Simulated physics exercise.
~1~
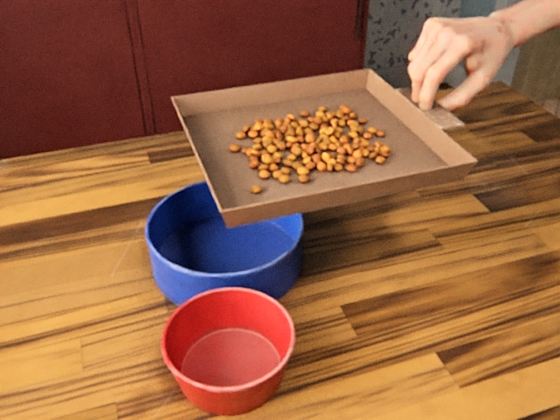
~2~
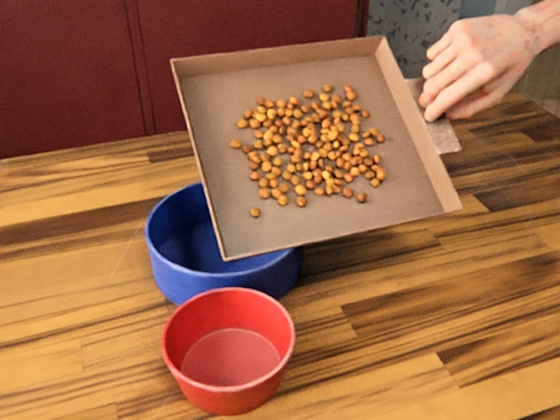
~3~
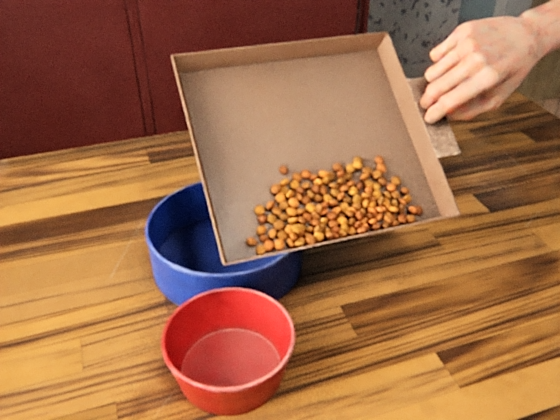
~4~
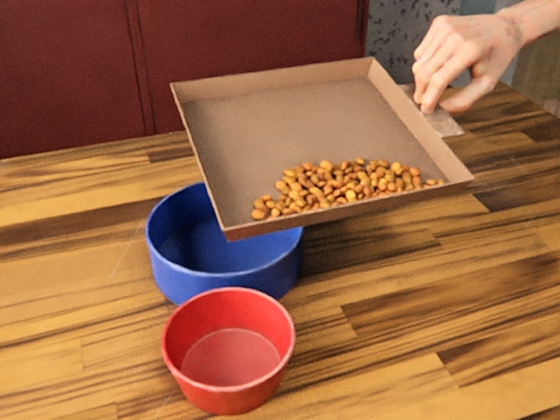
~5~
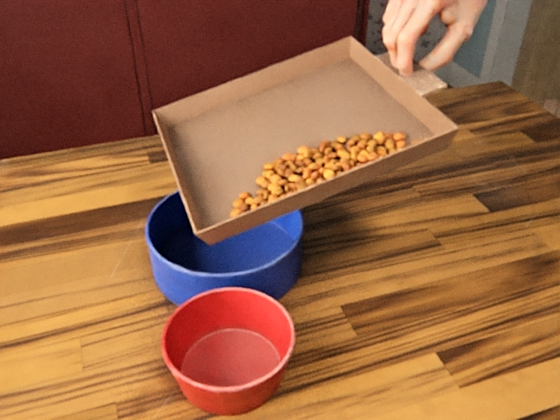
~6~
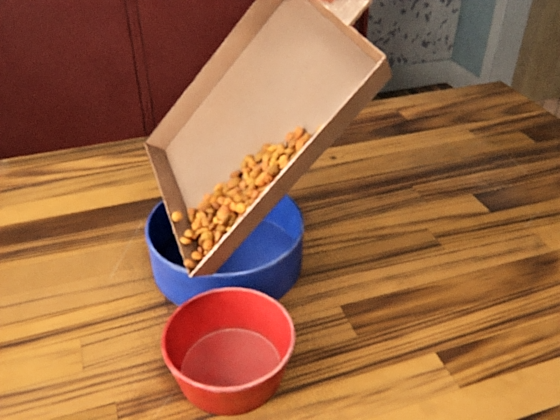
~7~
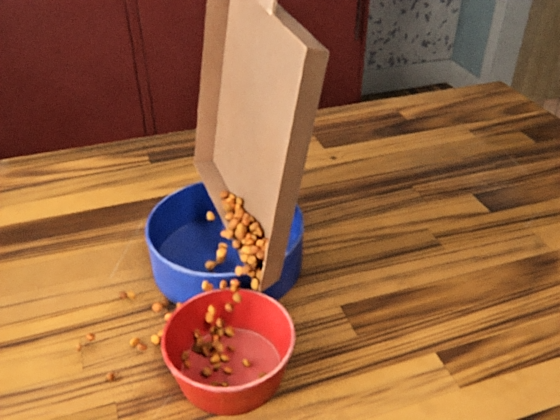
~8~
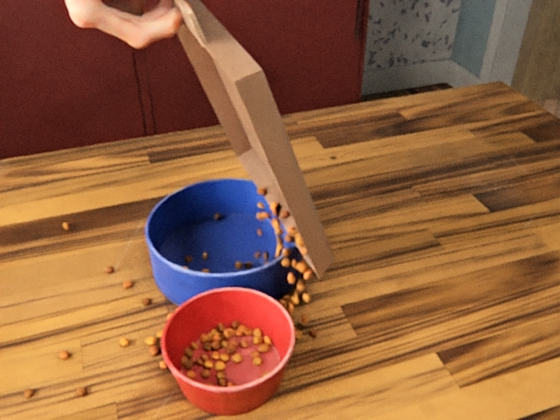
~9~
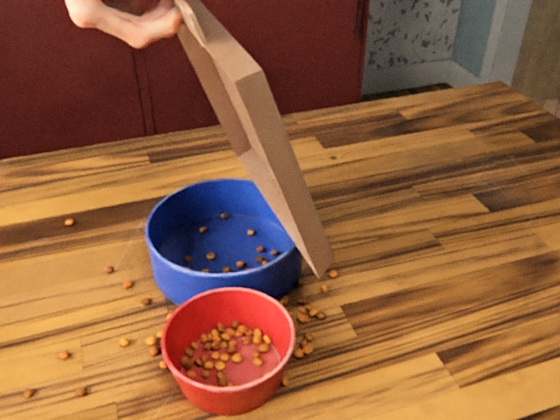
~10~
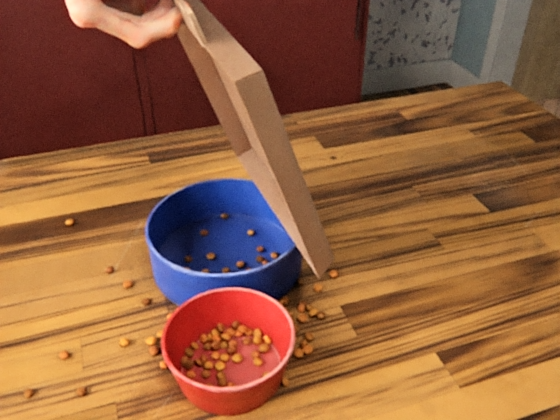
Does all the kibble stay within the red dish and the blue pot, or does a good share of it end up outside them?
A good share of the kibble ends up outside them, scattered on the table. The red dish and the blue pot each get a good share too.
